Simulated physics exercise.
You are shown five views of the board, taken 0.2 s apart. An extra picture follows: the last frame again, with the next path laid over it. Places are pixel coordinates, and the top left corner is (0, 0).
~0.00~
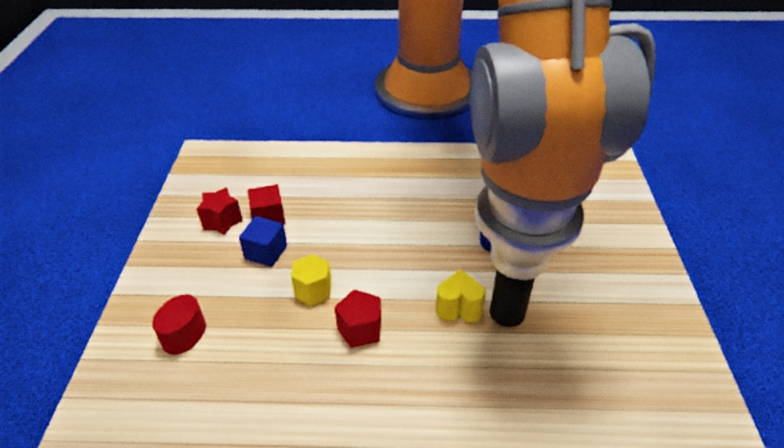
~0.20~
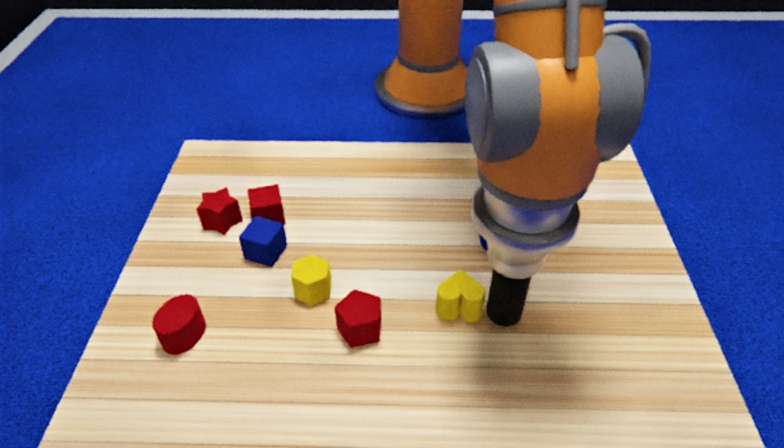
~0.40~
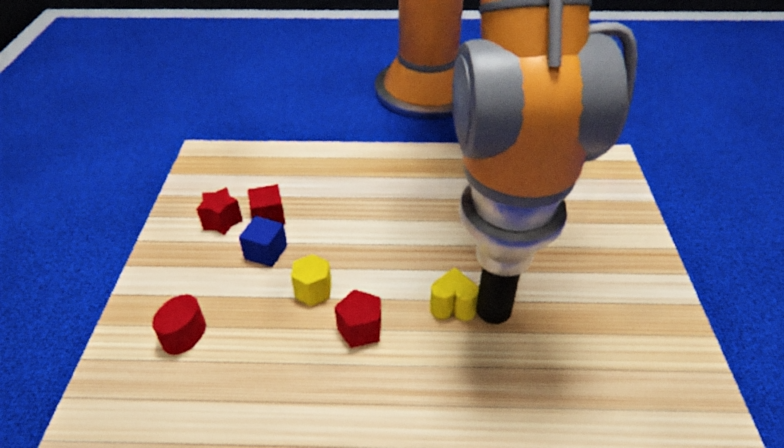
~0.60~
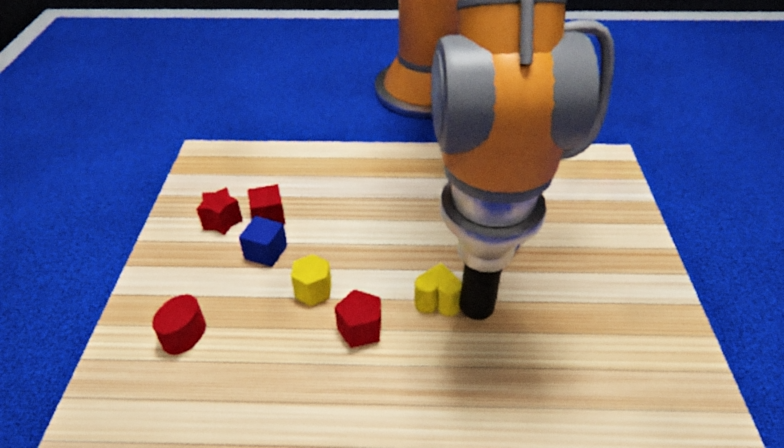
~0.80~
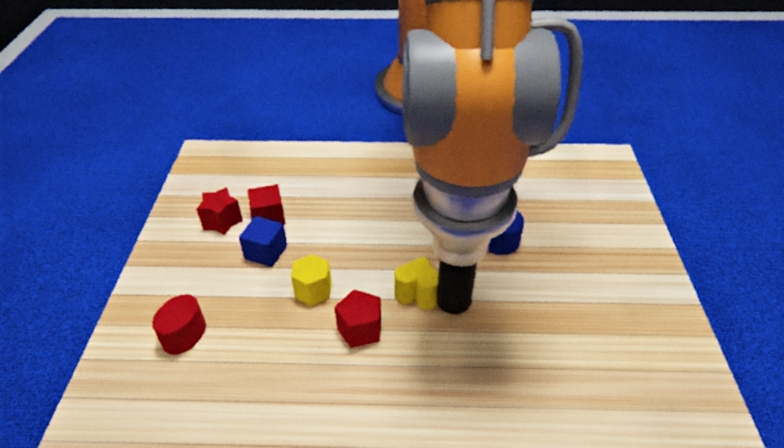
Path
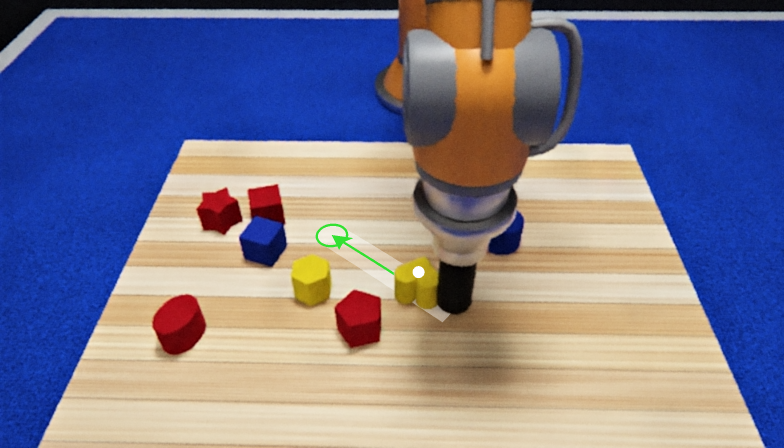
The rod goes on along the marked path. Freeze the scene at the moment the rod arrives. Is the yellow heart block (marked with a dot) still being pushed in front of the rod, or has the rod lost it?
Final position: To the side or behind.
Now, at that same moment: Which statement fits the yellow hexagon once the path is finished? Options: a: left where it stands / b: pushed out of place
a.
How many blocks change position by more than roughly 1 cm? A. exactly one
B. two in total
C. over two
Correct choice: A.
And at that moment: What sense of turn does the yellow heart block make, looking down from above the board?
Twists anticlockwise.
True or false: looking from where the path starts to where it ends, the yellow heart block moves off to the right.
This is false.
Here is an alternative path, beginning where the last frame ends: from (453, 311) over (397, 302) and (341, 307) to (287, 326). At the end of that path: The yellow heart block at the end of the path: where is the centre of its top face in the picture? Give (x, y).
Somewhere near (372, 252).
Drawn move, from (453, 311) to (332, 235); the dot is on the yellow heart block.
What follows on the original path. One third of the way, rod (408, 272); yellow heart block (372, 249), turned 15° anticlockwise.
Two thirds of the way, rod (367, 247); yellow heart block (329, 233), turned 50° anticlockwise.
At the end, rod (331, 224); blue square piece still; yellow hexagon still; yellow heart block (301, 228), turned 120° anticlockwise.
